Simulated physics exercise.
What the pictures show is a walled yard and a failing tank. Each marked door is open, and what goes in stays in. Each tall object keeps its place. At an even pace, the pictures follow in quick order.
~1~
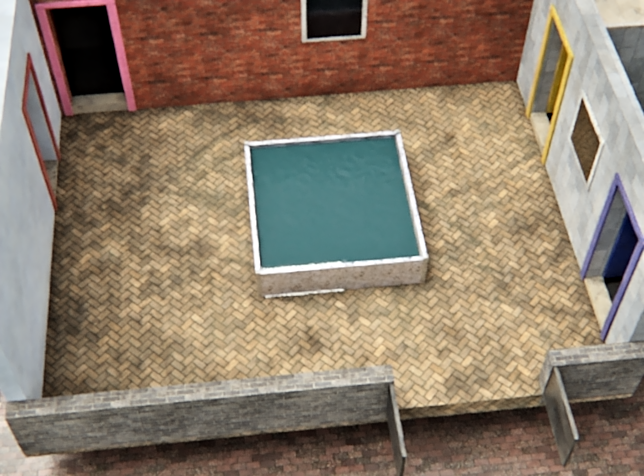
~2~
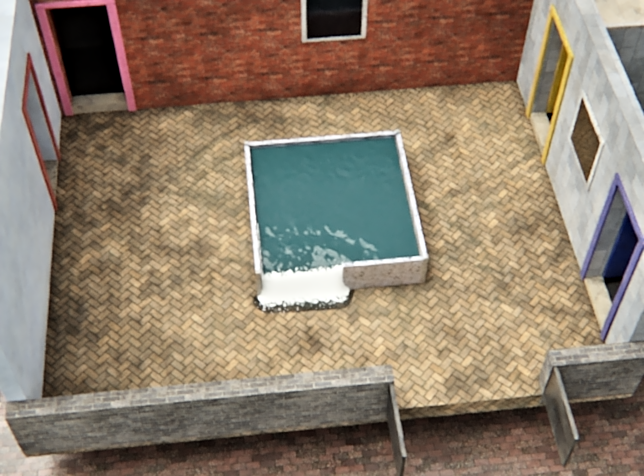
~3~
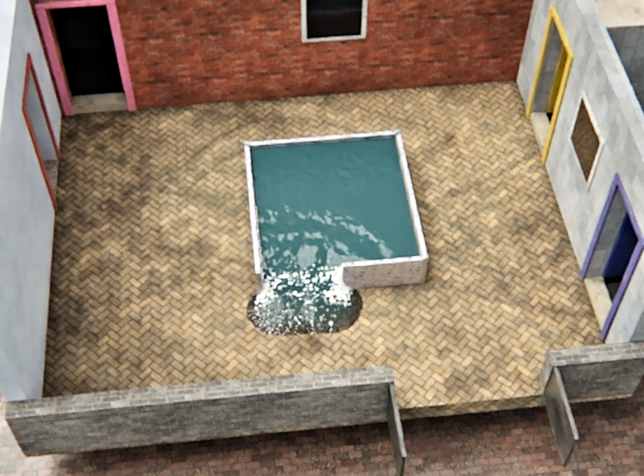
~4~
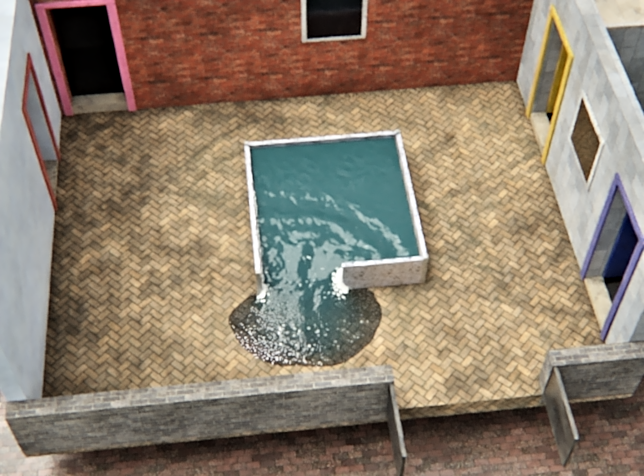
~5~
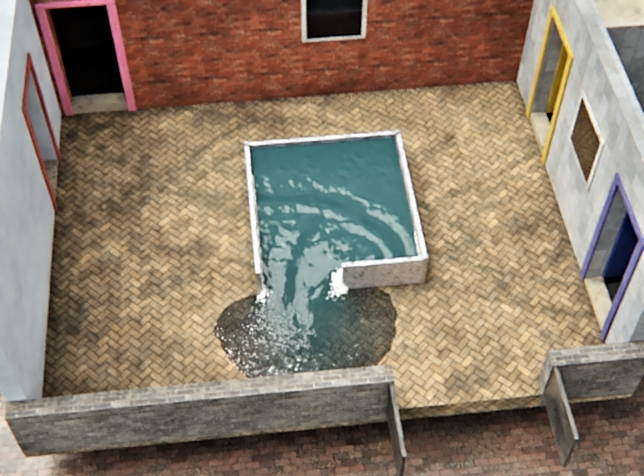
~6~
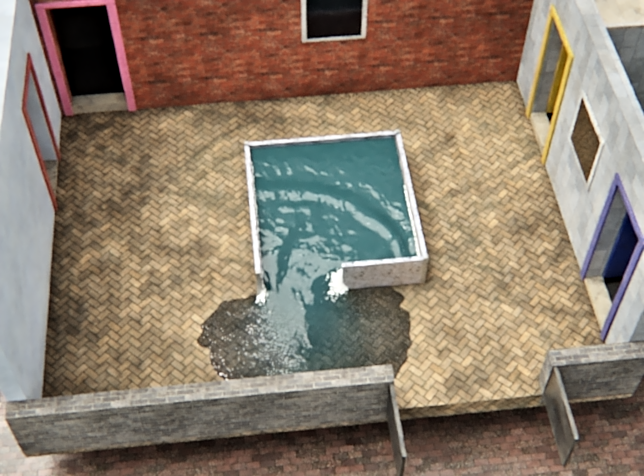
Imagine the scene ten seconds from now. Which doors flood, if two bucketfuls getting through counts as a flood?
The red door does not flood; the pink door does not flood; the blue door does not flood; the yellow door does not flood.
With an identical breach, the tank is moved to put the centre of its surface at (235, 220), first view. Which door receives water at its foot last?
The one you want is the yellow-painted one.
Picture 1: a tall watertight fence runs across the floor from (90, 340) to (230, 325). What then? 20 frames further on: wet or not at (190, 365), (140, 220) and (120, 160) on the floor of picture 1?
Taking the points in order, they are inundated, high and dry and high and dry.
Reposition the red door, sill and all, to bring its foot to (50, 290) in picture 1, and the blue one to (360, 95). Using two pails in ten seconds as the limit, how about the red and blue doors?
Note: Red door beats the limit, blue door does not reach the limit.
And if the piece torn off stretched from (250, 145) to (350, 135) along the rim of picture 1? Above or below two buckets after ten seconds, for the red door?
The red door exceeds the limit.
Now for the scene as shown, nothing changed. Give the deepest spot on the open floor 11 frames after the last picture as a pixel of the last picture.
I'd go with (294, 402) as the deepest place.
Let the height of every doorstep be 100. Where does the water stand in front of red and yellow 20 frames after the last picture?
Respectively about 0 and 0 per cent.
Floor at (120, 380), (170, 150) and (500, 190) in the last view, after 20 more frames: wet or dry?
Result, as listed: Wetted / not wetted / not wetted.
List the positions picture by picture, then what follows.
In the first frame, the open tank at (332, 202) is whole and still.
In the second frame, the front is at (347, 298), out from the gap at (302, 284).
In the third frame, the front is at (350, 319), out from the gap at (302, 285).
In the fourth frame, water pours out at (302, 285) and has run to (338, 358).
In the fifth frame, water pours out at (302, 285) and has run to a hidden place.
In the sixth frame, the front is at a hidden place, out from the gap at (302, 284).
A moment on, water covers 15 % of the floor; the red door not reached, the pink door not reached, the blue door not reached, the yellow door not reached.
Next, water covers 20 % of the floor; the red door not reached, the pink door not reached, the blue door not reached, the yellow door not reached.
Then, water covers 40 % of the floor; the red door not reached, the pink door not reached, the blue door wet at the sill, nothing in, the yellow door not reached.
Later, water covers 65 % of the floor; the red door wet at the sill, nothing in, the pink door wet at the sill, nothing in, the blue door under two buckets in, the yellow door wet at the sill, nothing in.
In the end, water covers 95 % of the floor; the red door wet at the sill, nothing in, the pink door wet at the sill, nothing in, the blue door under two buckets in, the yellow door wet at the sill, nothing in.
